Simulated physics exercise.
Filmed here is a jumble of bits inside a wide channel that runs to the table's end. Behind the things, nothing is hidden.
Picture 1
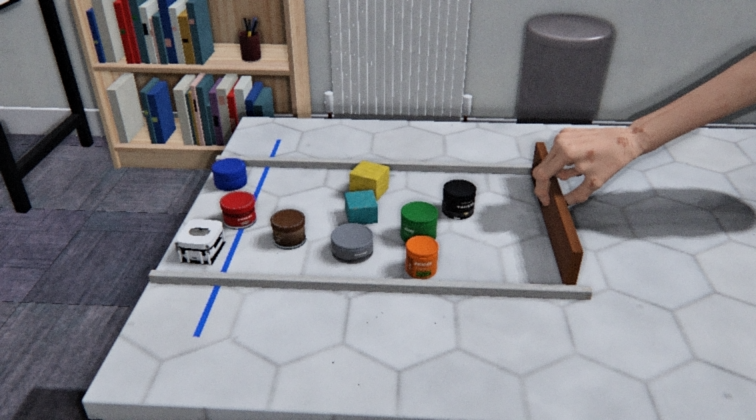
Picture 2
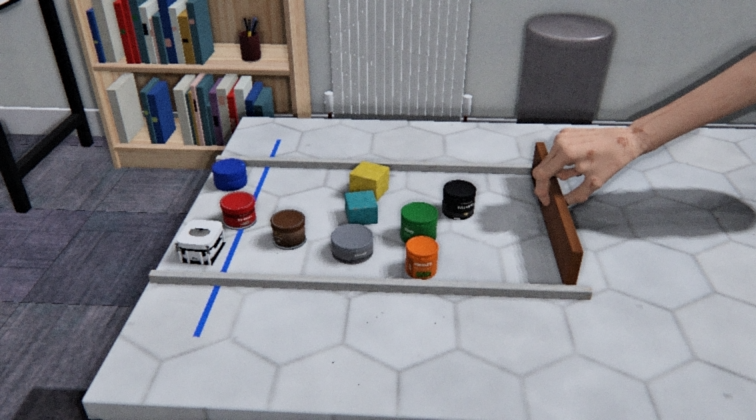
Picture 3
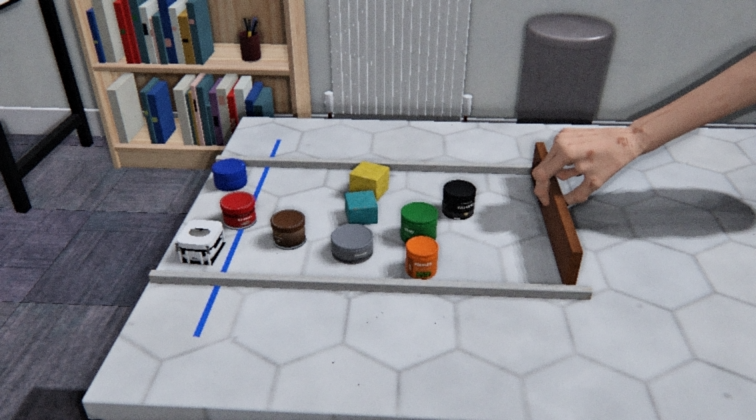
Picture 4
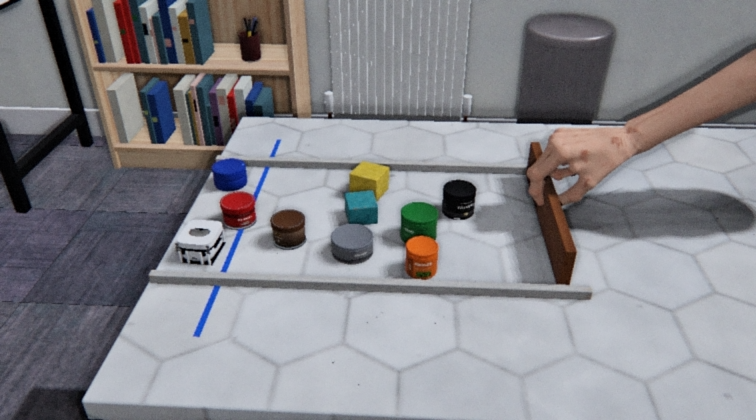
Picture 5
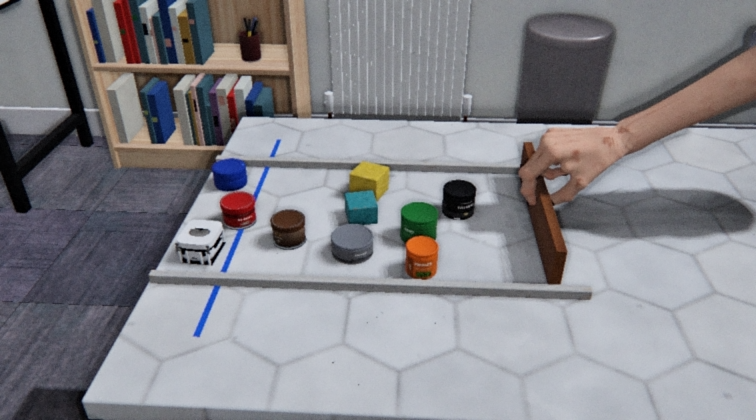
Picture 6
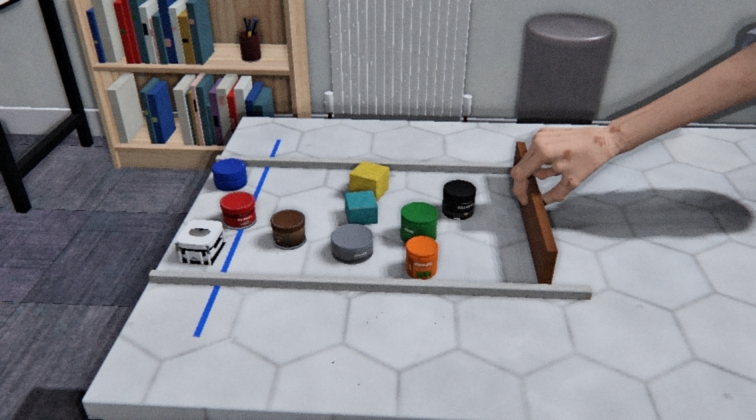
A hand slides a brown board slightly left along the channel toward the unmoving objects.
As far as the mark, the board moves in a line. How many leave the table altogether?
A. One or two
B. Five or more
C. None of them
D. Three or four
Answer: A.
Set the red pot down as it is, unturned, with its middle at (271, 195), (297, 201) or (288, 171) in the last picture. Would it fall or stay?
In order, the red pot sits tight; sits tight; sits tight.
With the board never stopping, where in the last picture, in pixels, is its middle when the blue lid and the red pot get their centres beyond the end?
Its middle is about (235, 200) and about (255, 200).
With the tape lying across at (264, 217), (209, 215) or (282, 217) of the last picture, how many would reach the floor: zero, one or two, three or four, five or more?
First zero, then 5 or more, then none at all.
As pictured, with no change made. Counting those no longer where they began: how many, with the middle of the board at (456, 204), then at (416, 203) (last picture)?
First 1, after that 3.
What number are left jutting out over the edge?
The figure is 2.
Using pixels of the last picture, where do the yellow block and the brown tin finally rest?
Final spots - yellow block (248, 168), brown tin (187, 220).
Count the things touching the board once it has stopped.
That makes 4.
Early on, none off yet; blue lid at rest near (230, 175); white case at rest near (202, 242); red pot at rest near (239, 211).
Finally, the number that fall off is one or two; lost, red pot and white case.
